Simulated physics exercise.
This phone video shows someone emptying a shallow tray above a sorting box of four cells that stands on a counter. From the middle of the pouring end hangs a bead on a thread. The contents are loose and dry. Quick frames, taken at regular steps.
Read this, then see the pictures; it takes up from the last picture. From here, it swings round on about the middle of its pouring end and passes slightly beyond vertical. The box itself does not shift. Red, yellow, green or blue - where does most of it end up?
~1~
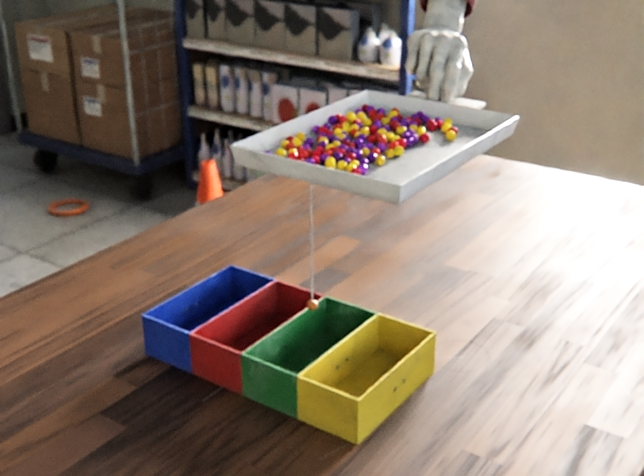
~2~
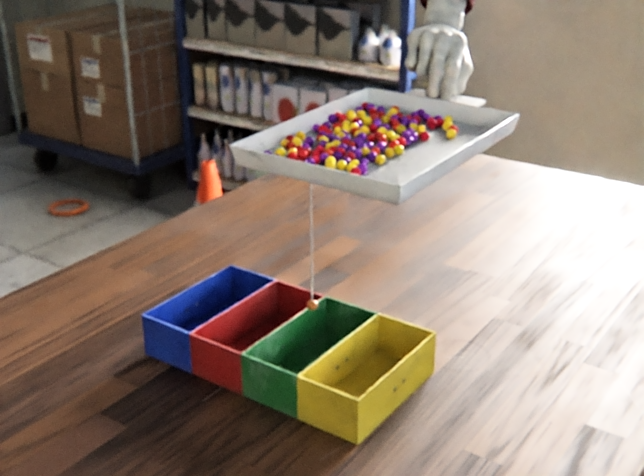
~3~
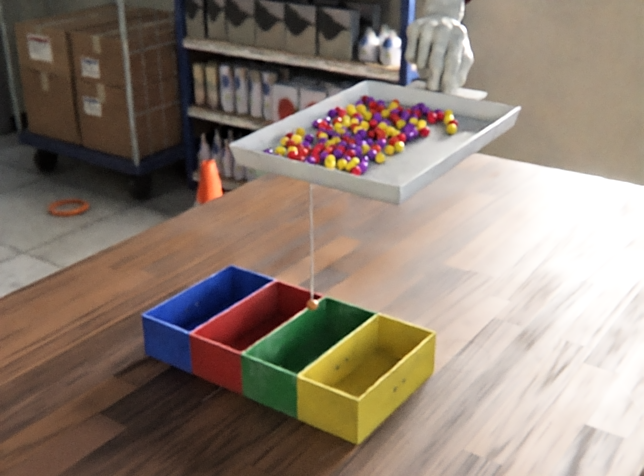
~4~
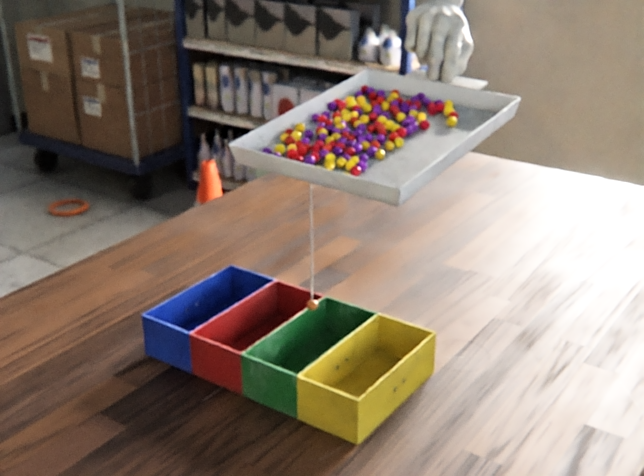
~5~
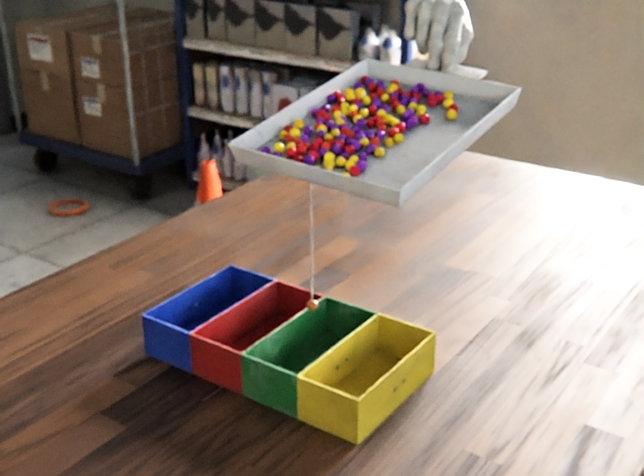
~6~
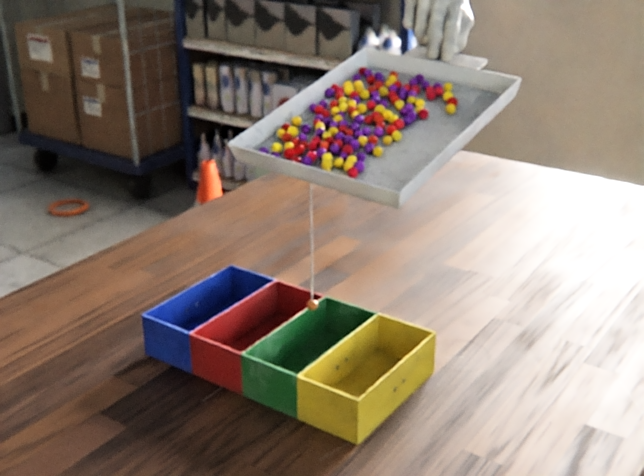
Most of it ends up in yellow.
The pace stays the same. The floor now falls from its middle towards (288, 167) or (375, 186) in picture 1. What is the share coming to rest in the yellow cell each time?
First case: 0 %; second case: 80 %.
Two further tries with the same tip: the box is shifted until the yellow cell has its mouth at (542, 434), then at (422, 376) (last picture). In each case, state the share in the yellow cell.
About 0 per cent first, then about 10 per cent.
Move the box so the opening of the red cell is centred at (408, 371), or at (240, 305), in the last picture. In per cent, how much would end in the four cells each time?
About 70 and 60 per cent.
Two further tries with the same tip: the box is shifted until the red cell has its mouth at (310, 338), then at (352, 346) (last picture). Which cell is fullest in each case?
Result 1: Green. Result 2: Red.
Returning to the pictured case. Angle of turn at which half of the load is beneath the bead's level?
Somewhere near 90 degrees, I'd say.
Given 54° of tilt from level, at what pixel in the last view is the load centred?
The load's middle is around (339, 153).
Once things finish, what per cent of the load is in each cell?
The blue cell ends with 0 per cent, the red cell with 10 per cent, the green cell with 30 per cent and the yellow cell with 50 per cent.
Soon after the last picture, tray tipped steeply; nearly all on the tray; a stray few in the yellow cell; a stray few falling or outside the box.
A little later, tray tipped right over; about a quarter on the tray; about a quarter in the yellow cell; about a quarter in the green cell; a small part in the red cell; about a quarter falling or outside the box.
Later still, tray tipped past a quarter turn; about half in the yellow cell; about a quarter in the green cell; a small part in the red cell; a stray few in the blue cell; a small part falling or outside the box.
By the end, tray tipped past a quarter turn; about half in the yellow cell; about a quarter in the green cell; a small part in the red cell; a stray few in the blue cell; a small part outside the box.
